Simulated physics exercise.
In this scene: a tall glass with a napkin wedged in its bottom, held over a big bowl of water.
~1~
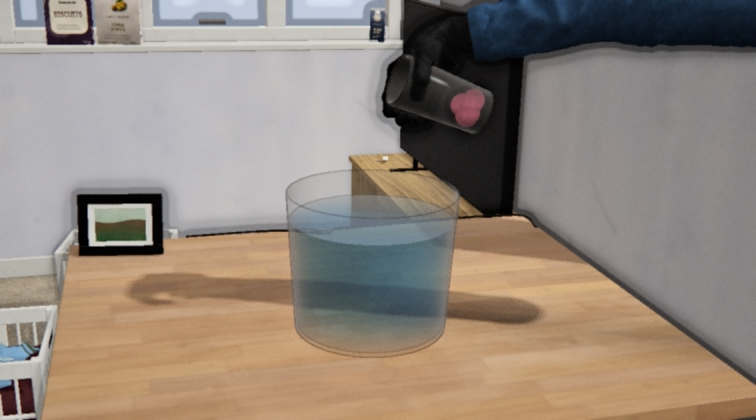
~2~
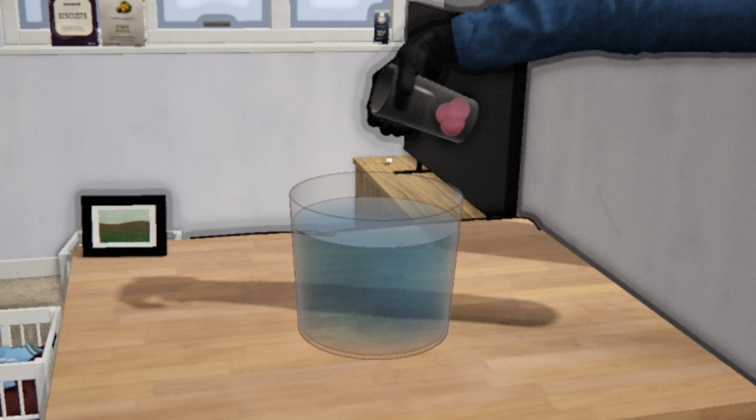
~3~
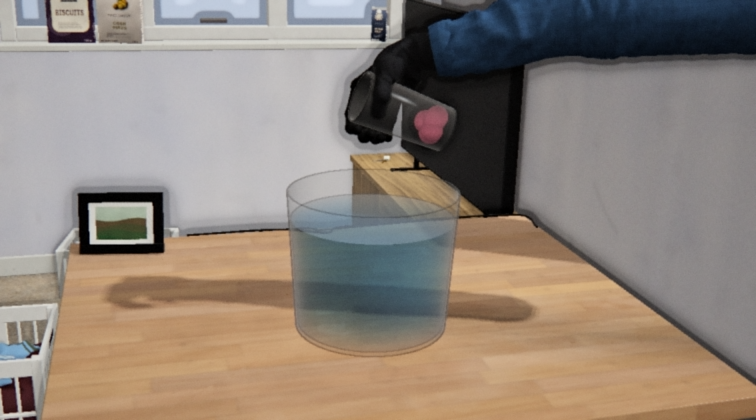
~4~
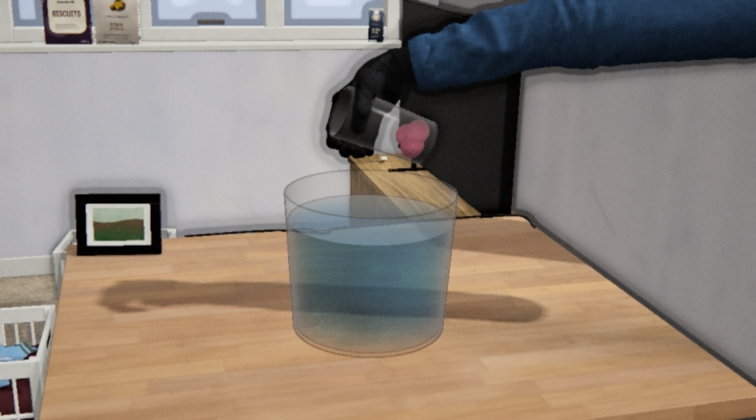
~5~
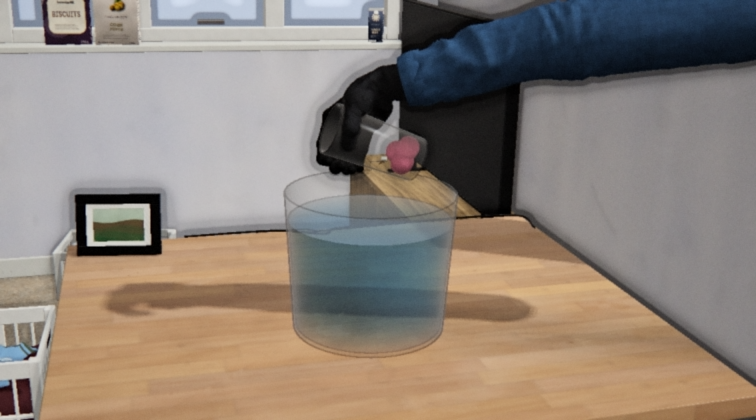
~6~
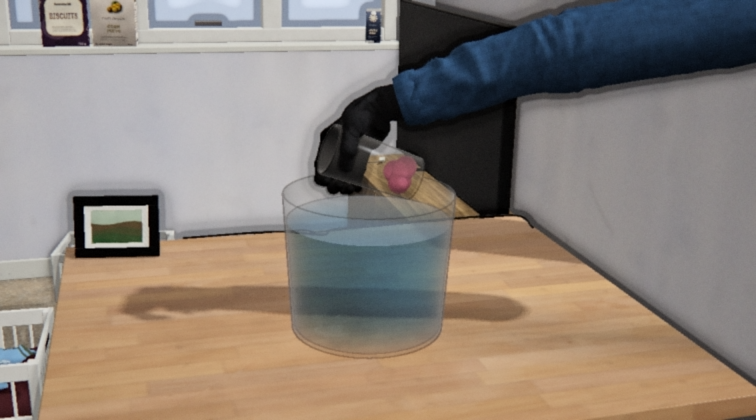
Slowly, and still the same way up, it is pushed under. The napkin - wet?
Pretty sure it will be doused.
Next, the tall glass enters the water.
After that, water pours in as the air escapes.
Finally, the tall glass is under, flooded, and the napkin is wet.
